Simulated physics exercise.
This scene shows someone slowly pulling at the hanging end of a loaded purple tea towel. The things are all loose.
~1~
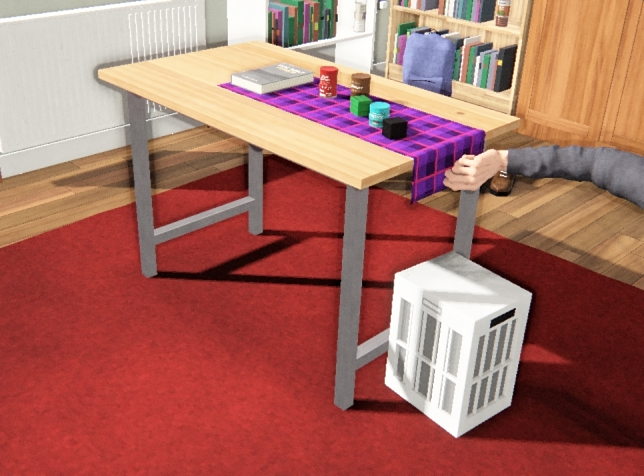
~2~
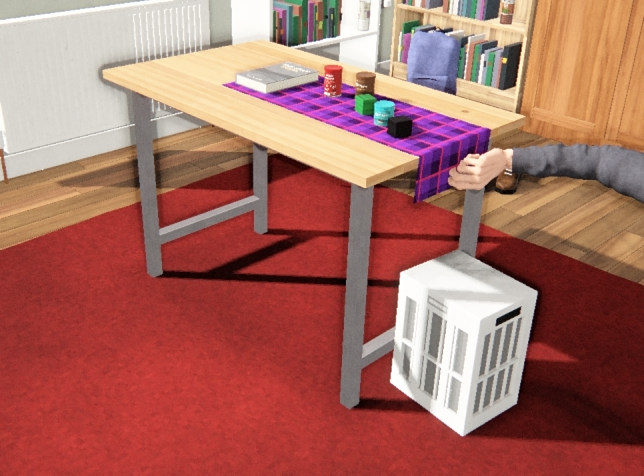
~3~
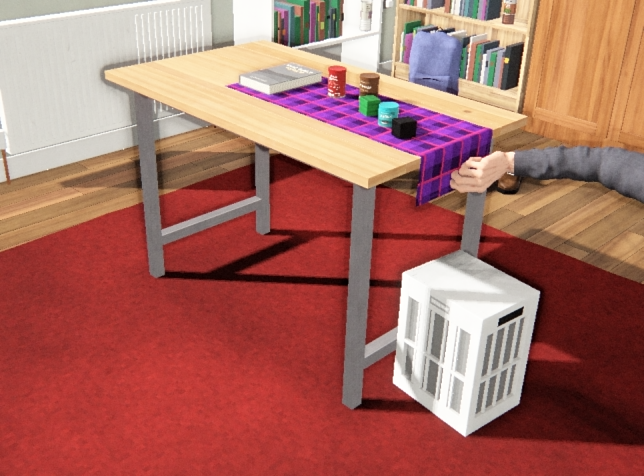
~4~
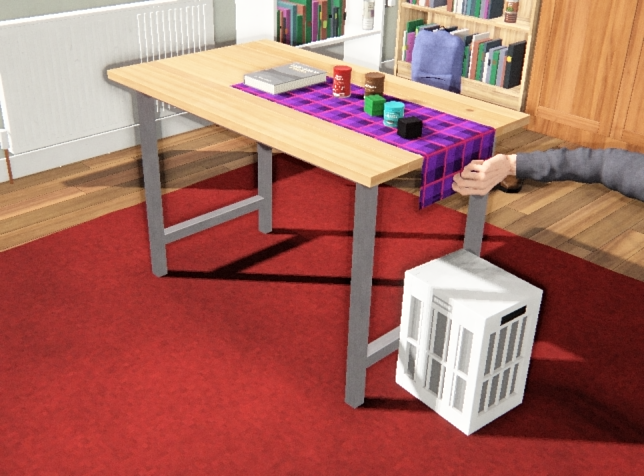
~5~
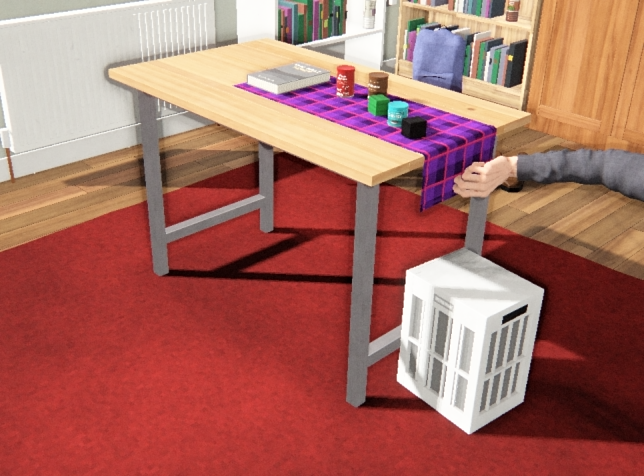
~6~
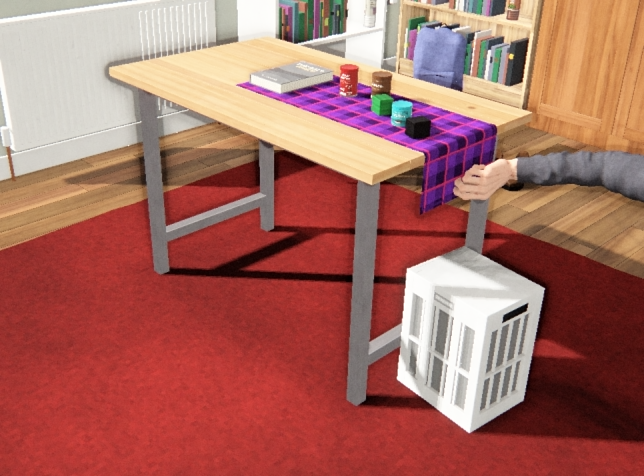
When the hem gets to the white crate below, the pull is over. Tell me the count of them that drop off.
My prediction: Two will come off.
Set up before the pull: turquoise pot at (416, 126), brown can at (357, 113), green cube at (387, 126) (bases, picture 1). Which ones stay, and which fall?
The turquoise pot is carried off; the brown can remains up; the green cube is carried off.
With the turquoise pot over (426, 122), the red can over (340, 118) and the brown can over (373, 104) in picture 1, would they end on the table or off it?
Result - turquoise pot down, red can still up, brown can still up.
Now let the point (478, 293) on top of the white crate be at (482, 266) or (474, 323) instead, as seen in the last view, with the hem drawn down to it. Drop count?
Then 1, then 3.
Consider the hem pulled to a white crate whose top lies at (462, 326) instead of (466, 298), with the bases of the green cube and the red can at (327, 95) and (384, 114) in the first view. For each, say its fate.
The green cube ends up still on top and the red can ends up off the top.
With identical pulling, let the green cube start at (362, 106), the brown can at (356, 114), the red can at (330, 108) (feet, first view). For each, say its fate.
The green cube stays put, the brown can stays put, the red can stays put.
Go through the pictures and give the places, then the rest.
Hem (410, 205); black cube (395, 120); turquoise pot (380, 105); green cube (361, 98); brown can (361, 76); red can (329, 68); top of the crate (466, 298), in the first picture.
Hem (414, 203); black cube (400, 119), in the second picture.
Hem (416, 206); turquoise pot (389, 105), in the third picture.
Hem (419, 210); green cube (375, 98); top of the crate (476, 296), in the fourth picture.
Hem (420, 212); brown can (379, 74), in the fifth picture.
Hem (420, 215); black cube (419, 119); turquoise pot (403, 104); green cube (383, 97); brown can (382, 74); red can (350, 67), in the sixth picture.
Soon after, hem near (455, 219); all still up.
Then, hem near (452, 253); black cube gone.
Further on, hem on the crate; black cube and turquoise pot gone.
At rest, hem on the crate; black cube and turquoise pot gone. Over the edge go two.
